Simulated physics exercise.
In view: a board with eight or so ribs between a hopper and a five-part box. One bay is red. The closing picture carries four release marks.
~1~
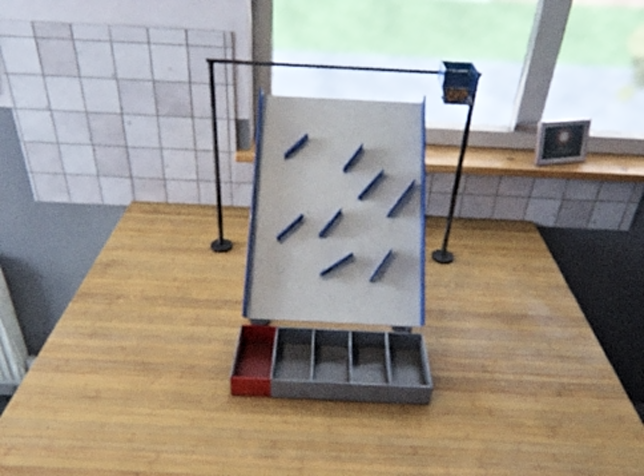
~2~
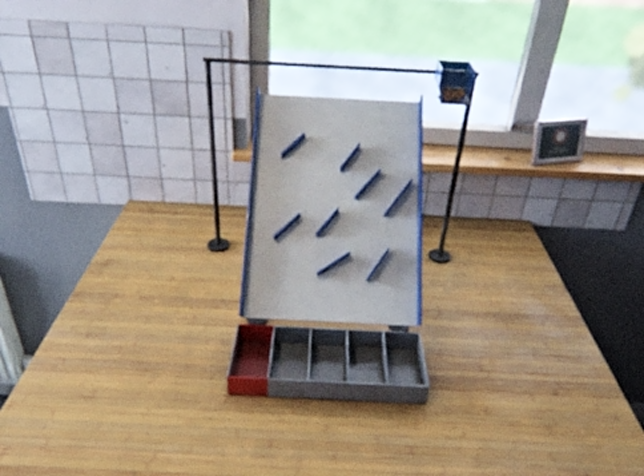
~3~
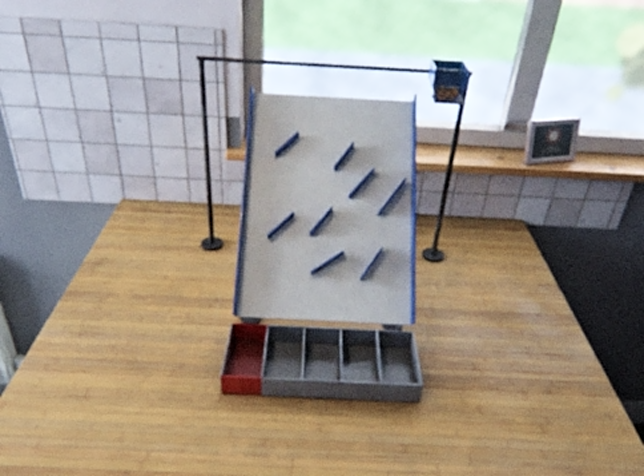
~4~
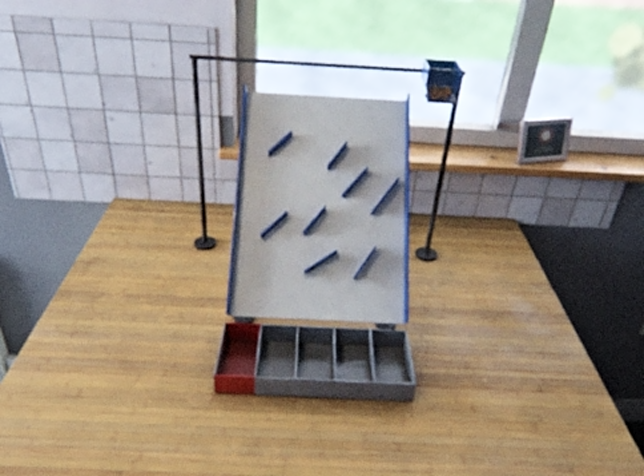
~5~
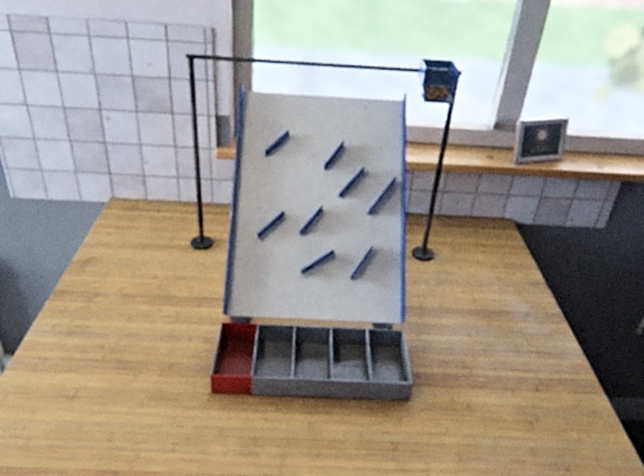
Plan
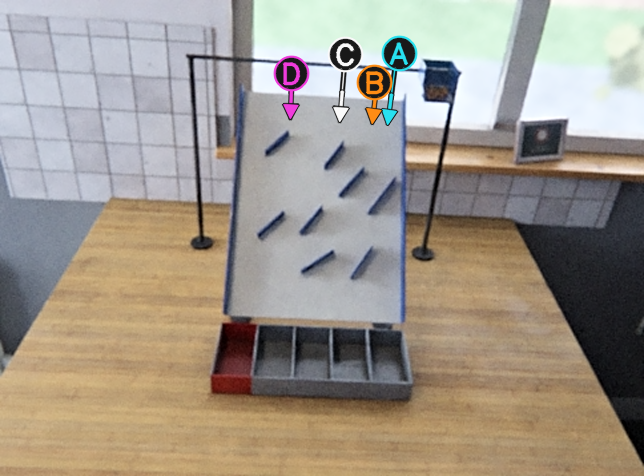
At first, a small blue hopper sits at the top right of a thin black frame, beside a pale sloping board with slanted blue ribs above a five-part box, its leftmost bay red. Then the whole view shifts slightly, so everything slides a little left together, while nothing on the table moves.
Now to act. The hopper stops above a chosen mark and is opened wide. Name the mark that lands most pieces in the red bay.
Take D.
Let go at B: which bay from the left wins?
It is the third one.
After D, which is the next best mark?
That is mark C.
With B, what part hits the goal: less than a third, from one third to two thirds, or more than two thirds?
Less than a third.
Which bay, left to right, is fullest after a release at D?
It is the first one.
On the marked copy, mark A meets the board at (388, 119); mark B meets the board at (372, 118); mark C meets the board at (340, 116); mark D meets the board at (290, 113).
Choosing A, a small share in the red bay, the bulk in other bays, a small share held on the board.
Choosing B, a small share in the red bay, the bulk in other bays, a small share outside the box.
Choosing C, close to half in the red bay, close to half in other bays.
Choosing D, close to two thirds in the red bay, close to a quarter in other bays, only a few outside the box.
